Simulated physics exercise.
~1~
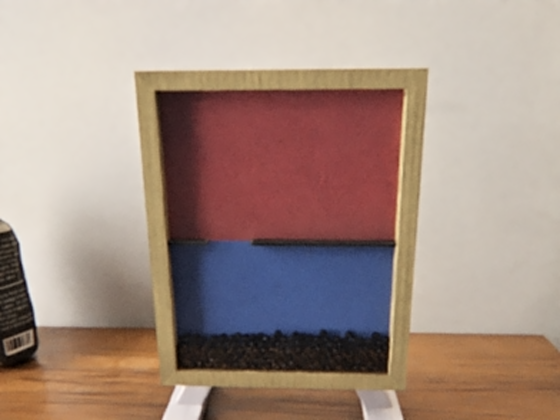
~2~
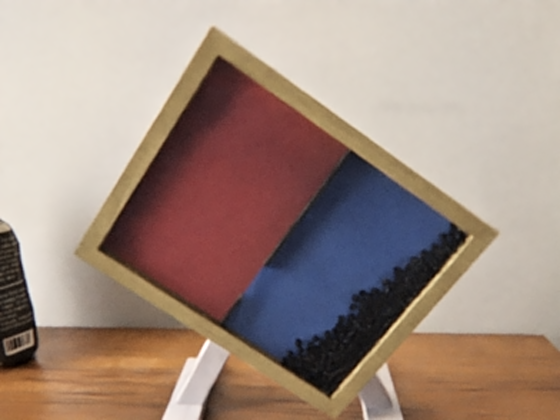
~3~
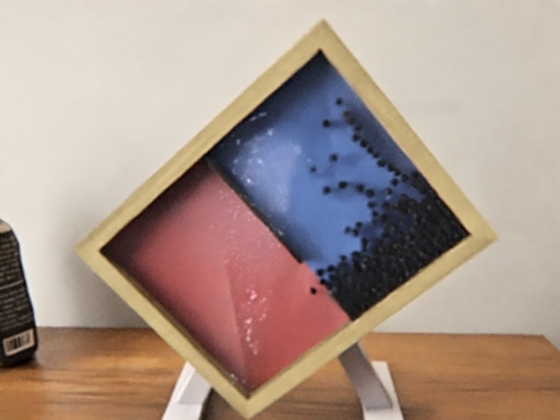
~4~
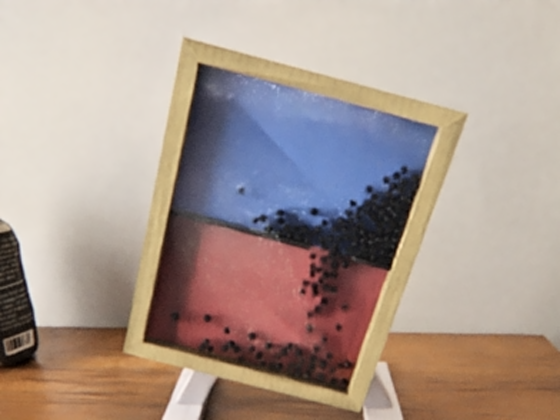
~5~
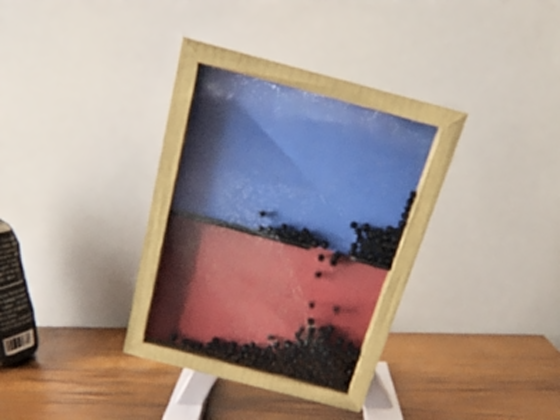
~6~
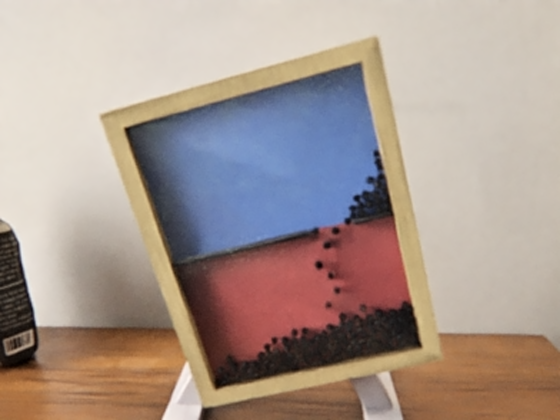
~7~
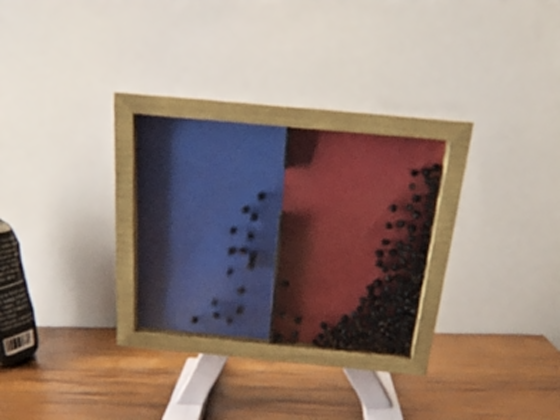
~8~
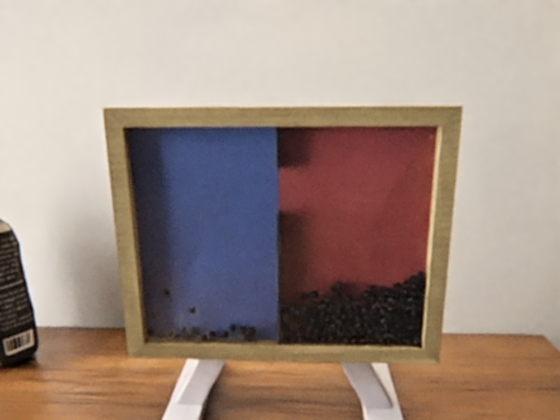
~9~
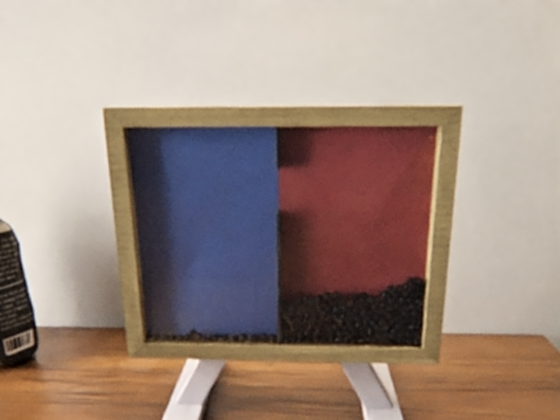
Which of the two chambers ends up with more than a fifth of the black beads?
Only the red chamber does, with a deep pile along its bottom. The blue chamber holds less than a fifth, just a thin line of beads.
